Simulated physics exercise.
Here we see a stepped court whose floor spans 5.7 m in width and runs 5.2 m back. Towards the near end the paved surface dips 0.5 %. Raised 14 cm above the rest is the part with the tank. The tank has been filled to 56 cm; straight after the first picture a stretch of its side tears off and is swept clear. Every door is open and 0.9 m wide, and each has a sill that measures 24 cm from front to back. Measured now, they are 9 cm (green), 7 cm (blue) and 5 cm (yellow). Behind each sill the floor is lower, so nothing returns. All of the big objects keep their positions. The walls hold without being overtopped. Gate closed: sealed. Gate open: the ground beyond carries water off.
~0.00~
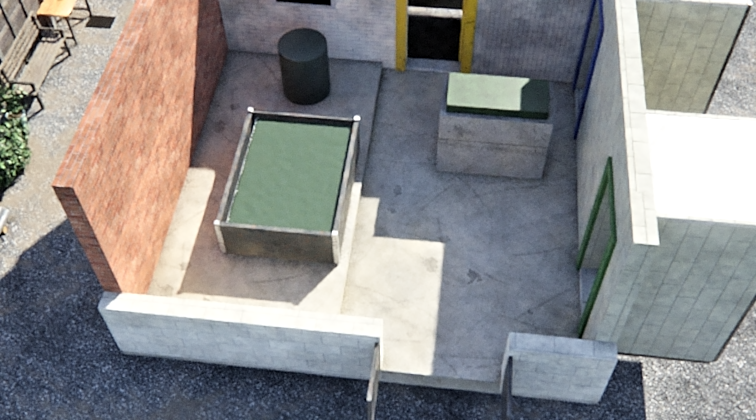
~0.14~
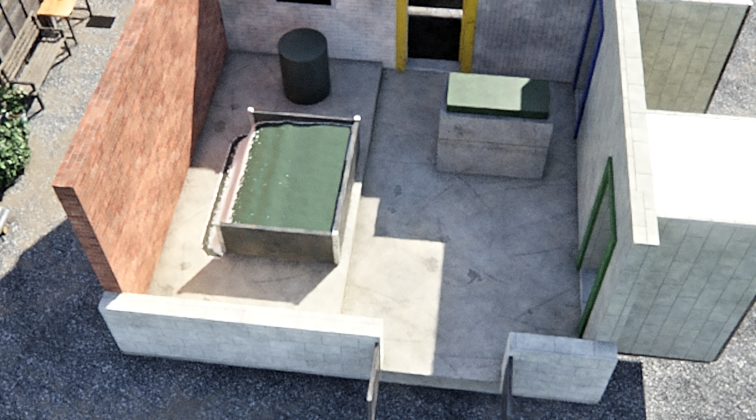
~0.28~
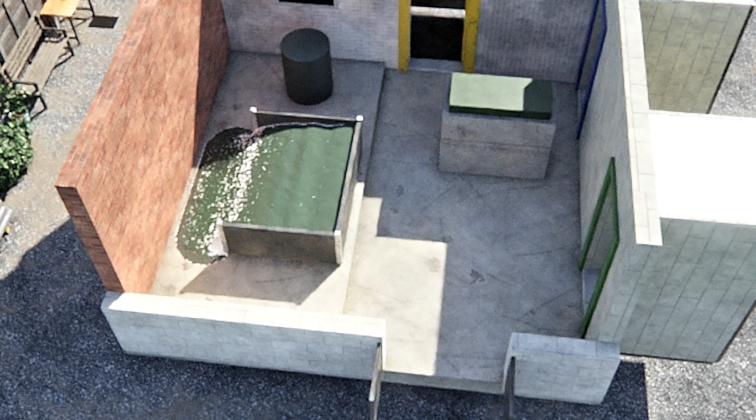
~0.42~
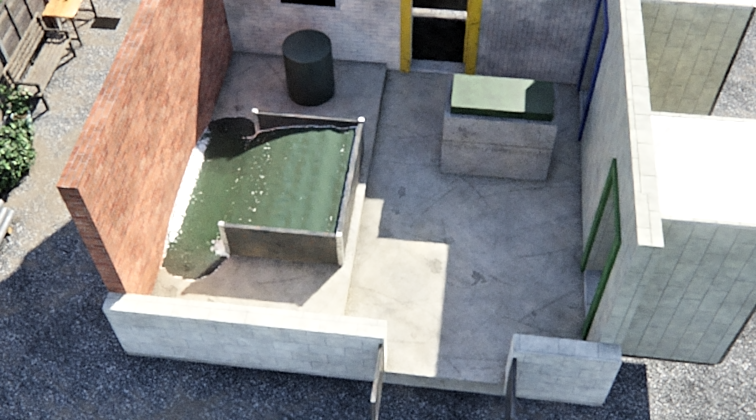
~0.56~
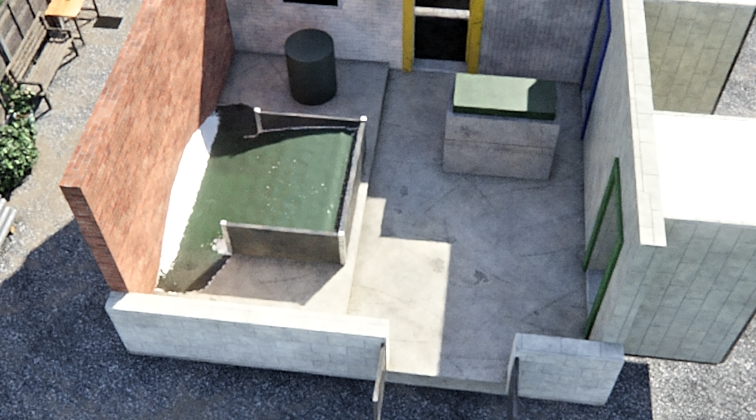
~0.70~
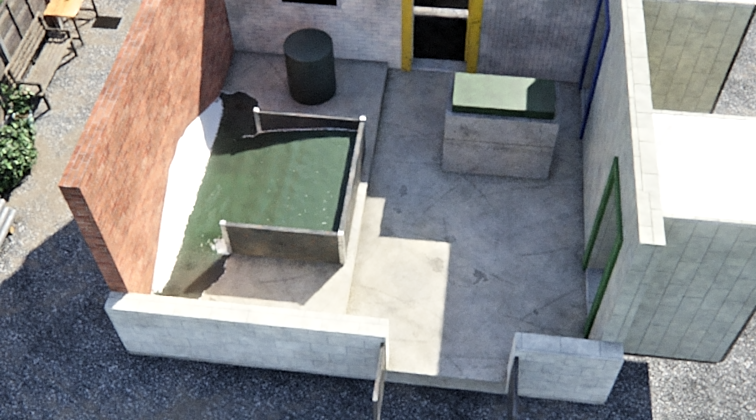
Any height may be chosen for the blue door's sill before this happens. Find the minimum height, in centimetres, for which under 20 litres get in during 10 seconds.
The minimum is about 6.5 cm.
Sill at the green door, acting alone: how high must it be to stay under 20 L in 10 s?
At green, about 8.0 cm.
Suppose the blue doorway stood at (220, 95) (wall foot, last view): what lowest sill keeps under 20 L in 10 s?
Around 10.5 cm would do it.
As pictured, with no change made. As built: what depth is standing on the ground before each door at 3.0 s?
Reading in centimetres: Green = 0, blue = 0, yellow = 4.
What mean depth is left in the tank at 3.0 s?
About 17 cm.
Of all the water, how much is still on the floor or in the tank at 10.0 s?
Remaining share: Around 94 %.
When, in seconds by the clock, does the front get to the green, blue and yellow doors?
Green: 3.4 s; blue: 3.8 s; yellow: 2.6 s.
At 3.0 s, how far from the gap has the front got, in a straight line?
Roughly 4.6 m from the gap.
After 1.4 s water covers 20 % of the floor, deepest (43 cm) near (145, 322); it has not reached the blue door.
After 3.0 s water covers 50 % of the floor, deepest (24 cm) near (231, 64); it has not reached the blue door.
After 10.0 s water covers 95 % of the floor, deepest (9 cm) near (564, 192); 8 cm at the blue door, 15 litres in over its 7 cm sill.
At the blue door as built, the water arrived by 3.9 s and peaked near 11 cm at 4.4 s.
Run again over the same 10 s with other heights there, 26 litres in over 6 cm, 15 litres over 7 cm. The limit of 20 litres is kept from about 6.5 cm up.
